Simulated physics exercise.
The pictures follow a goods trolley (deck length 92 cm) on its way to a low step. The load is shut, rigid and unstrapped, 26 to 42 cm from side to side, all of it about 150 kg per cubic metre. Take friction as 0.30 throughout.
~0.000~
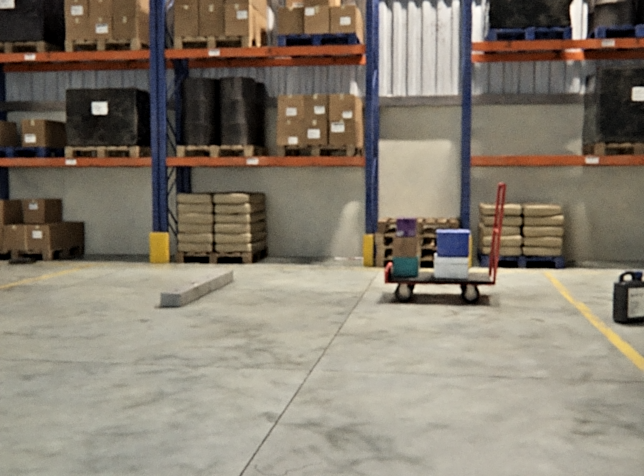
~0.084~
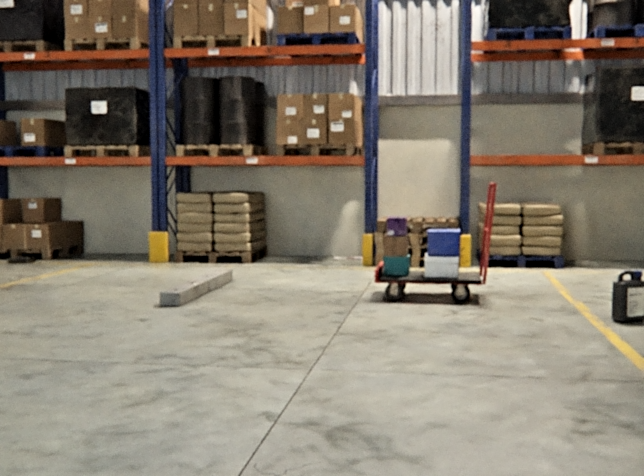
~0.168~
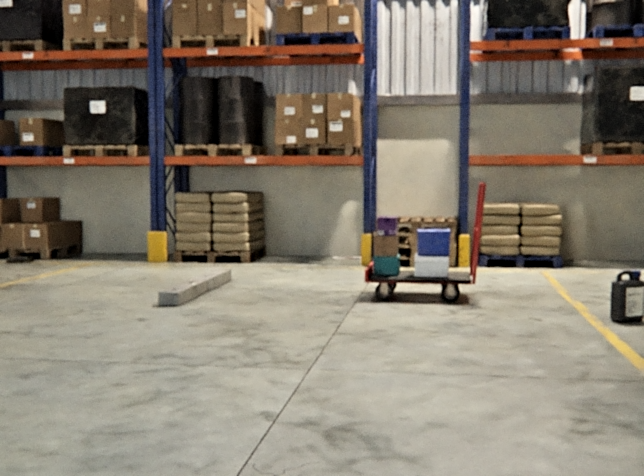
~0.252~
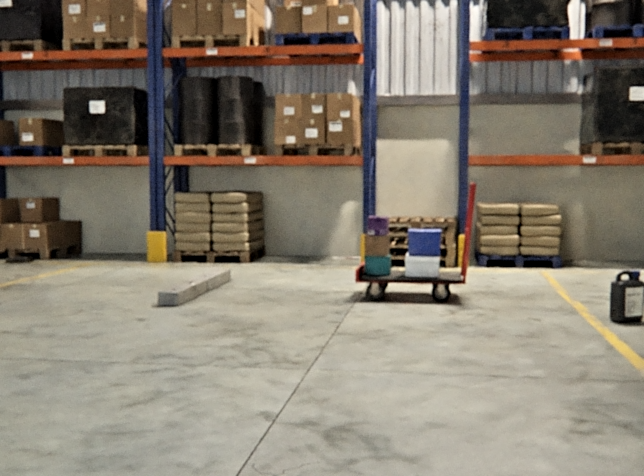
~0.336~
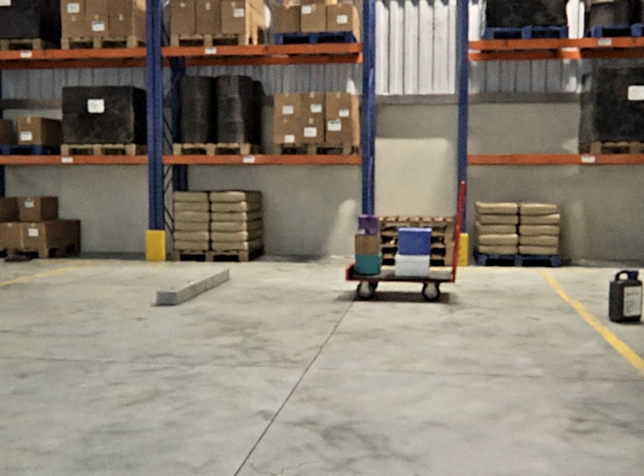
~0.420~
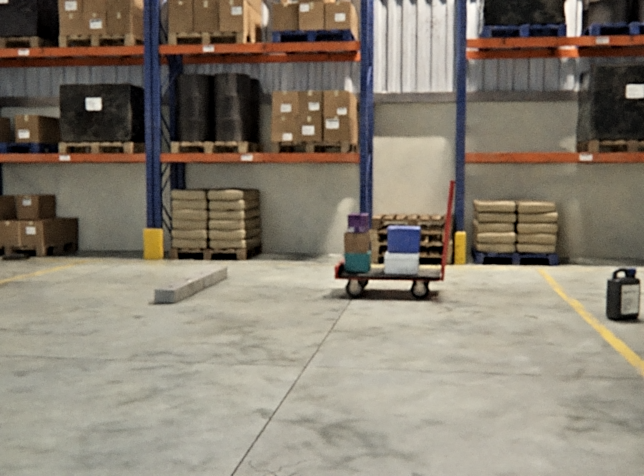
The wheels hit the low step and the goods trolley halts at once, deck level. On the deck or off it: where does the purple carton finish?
In the end the purple carton goes over the front rim.
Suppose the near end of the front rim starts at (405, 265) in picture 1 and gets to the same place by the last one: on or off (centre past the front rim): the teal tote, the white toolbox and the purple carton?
Then teal on, white on, purple off.
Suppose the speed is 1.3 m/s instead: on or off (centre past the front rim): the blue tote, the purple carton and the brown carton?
Then blue on, purple off, brown off.
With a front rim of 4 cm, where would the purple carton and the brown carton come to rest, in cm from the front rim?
Then purple 50 past, brown 30 past.
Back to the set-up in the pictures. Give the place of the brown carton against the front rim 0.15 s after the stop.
Some 5 cm behind it.
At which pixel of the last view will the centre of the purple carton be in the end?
Around (144, 279).
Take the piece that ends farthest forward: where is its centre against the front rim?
Some 50 cm past it.
The wheels strike at 1.91 s.
After 2.06 s the purple carton is 6 cm behind the rim, tilted 0°, near (201, 221) in the last picture's view.
After 2.31 s the purple carton is 11 cm past the rim, tilted 35°, near (184, 225) in the last picture's view.
After 2.71 s the purple carton is 41 cm past the rim, tilted 90°, near (155, 279) in the last picture's view.
Final state at 3.6 s, past the rim, purple carton and brown carton; behind it, white toolbox, blue tote and teal tote.
